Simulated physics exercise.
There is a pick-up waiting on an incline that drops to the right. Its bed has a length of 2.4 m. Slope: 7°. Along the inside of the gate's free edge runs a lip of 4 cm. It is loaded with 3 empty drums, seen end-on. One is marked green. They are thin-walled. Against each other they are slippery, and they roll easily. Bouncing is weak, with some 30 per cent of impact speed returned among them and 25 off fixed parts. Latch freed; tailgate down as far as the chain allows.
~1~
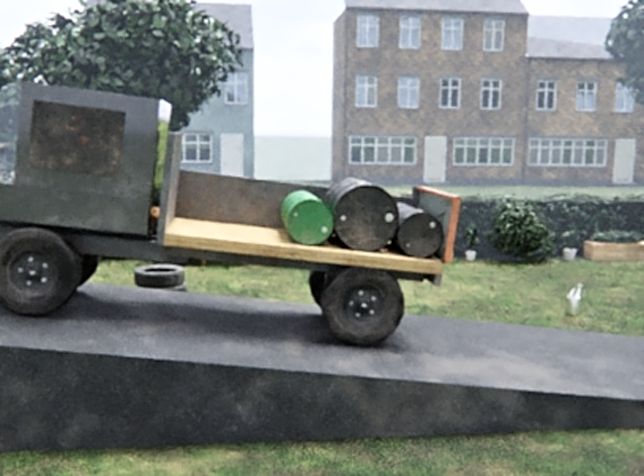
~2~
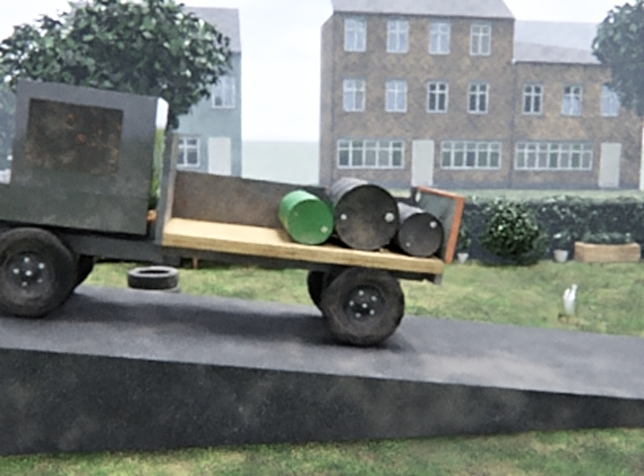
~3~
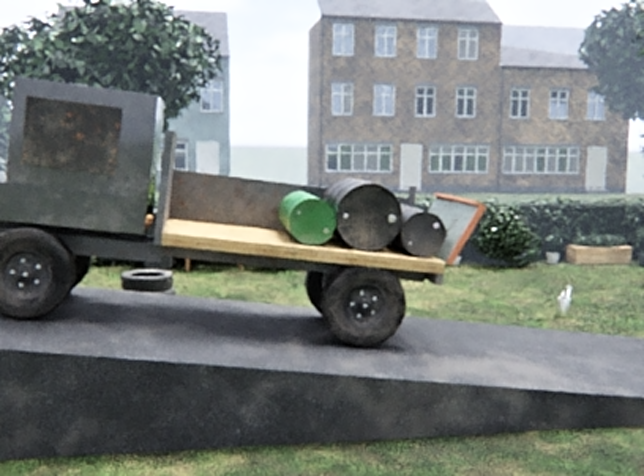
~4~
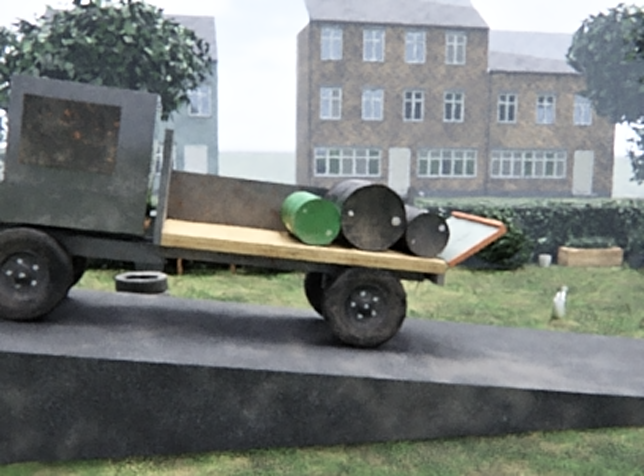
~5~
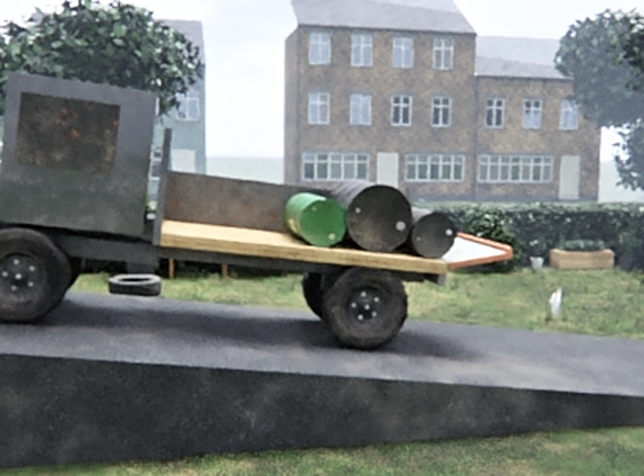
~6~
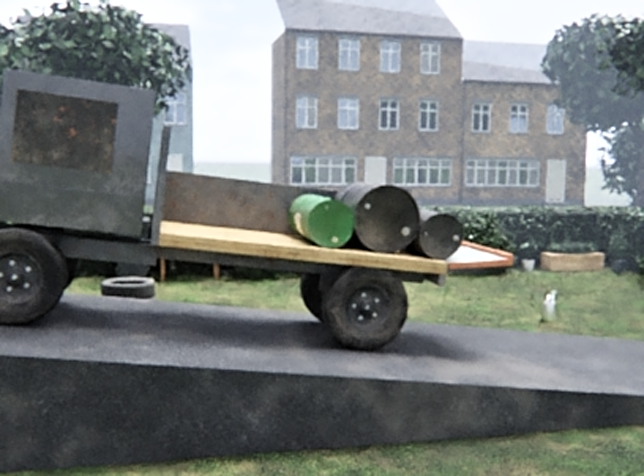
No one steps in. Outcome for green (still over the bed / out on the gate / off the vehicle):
Outcome: Still over the bed.
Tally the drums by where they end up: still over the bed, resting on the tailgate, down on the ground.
2, 1, 0.
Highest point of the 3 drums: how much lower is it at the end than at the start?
About 5 cm lower.
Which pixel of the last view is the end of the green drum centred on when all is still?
My best guess is somewhere around (387, 230).
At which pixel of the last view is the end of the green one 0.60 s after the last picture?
That would be about (362, 227) in pixels.
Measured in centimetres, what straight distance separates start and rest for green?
Moved: Green 60.
Then, 0.6 s after the last picture, green is on the bed, 75 cm short of the hinge, rolling right; 0 of 3 are out.
At rest (1.3 s after the last picture), green is on the bed, 55 cm short of the hinge; 0 of 3 are out.
